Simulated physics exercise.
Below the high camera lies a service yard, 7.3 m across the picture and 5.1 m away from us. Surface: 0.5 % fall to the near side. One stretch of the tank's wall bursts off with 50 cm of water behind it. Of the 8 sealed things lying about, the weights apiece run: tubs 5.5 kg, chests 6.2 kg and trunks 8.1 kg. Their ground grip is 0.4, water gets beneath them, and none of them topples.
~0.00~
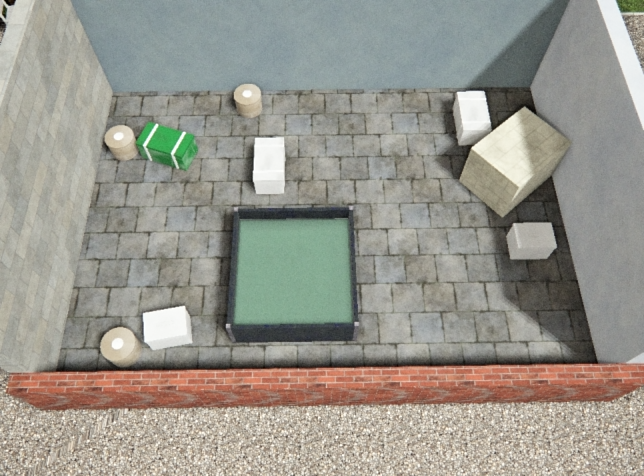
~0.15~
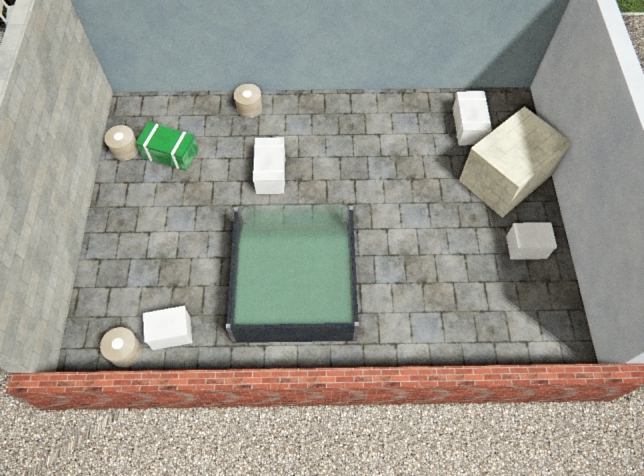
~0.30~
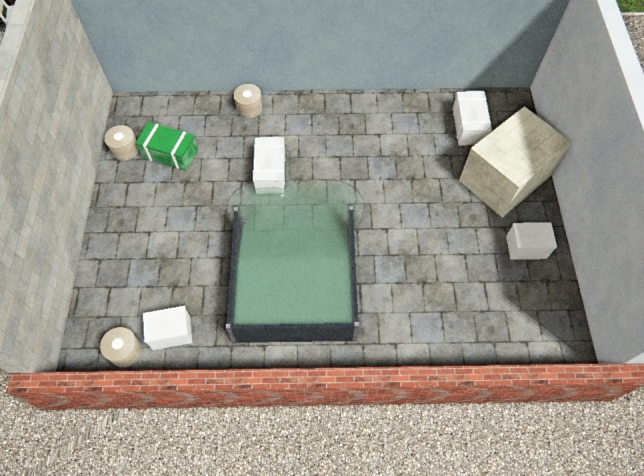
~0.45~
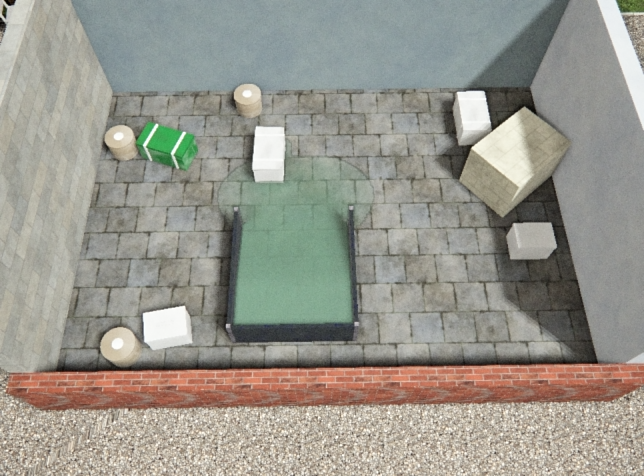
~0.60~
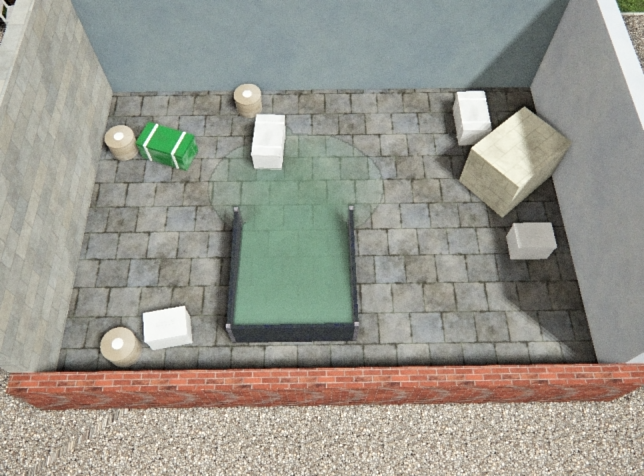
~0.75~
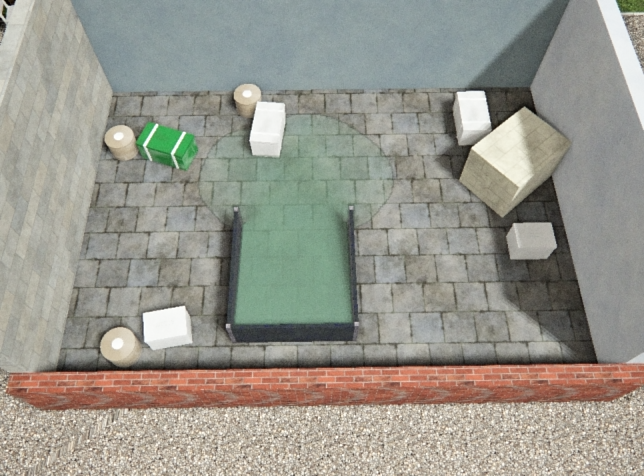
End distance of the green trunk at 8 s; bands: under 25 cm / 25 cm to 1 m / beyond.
Top band.
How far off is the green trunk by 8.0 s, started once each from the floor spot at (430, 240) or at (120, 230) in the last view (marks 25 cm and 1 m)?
Order of tries: It scoots a modest distance; it is flushed away.
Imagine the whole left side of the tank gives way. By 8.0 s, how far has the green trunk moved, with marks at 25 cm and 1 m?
Outcome for the green trunk: It is borne far off.
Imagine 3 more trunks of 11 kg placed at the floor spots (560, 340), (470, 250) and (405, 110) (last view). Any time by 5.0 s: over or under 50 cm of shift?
Answers, first to last: Not exceeding, not exceeding, exceeding.
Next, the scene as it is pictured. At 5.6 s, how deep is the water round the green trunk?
I'd say around 2 cm.
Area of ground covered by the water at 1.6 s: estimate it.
At that time the wet patch spans about 14 m2.
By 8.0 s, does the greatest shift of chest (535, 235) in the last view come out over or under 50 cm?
Lab note: Result within threshold.
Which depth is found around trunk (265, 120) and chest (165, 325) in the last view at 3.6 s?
I'd put it at 10 cm and 0 cm respectively.
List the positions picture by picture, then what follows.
The first frame shows the green trunk at (165, 139), on the bottom; water covers 2.6 m2; 0 of 8 have shifted.
The second frame shows the green trunk at (165, 139) rests on the ground; 3.4 m2 under water; 0 of 8 have shifted.
The third frame shows the green trunk at (165, 139), on the bottom; 4.3 m2 under water; 0 of 8 have shifted.
The fourth frame shows the green trunk at (165, 139), on the bottom; water covers 5.3 m2; 1 of 8 have shifted.
The fifth frame shows the green trunk at (165, 139) rests on the ground; water covers 6.5 m2; 1 of 8 have shifted.
The sixth frame shows the green trunk at (165, 139) rests on the ground; 7.9 m2 under water; 1 of 8 have shifted.
After 1.6 s the green trunk is near (160, 138), 0.1 m from its start, aground; 2 afloat.
After 3.6 s the green trunk is near (156, 151), 0.3 m from its start, aground; 4 afloat.
After 5.6 s the green trunk is near (189, 227), 1.7 m from its start, aground; 4 afloat.
After 8.0 s the green trunk is near (212, 274), 2.5 m from its start, afloat; 7 afloat.
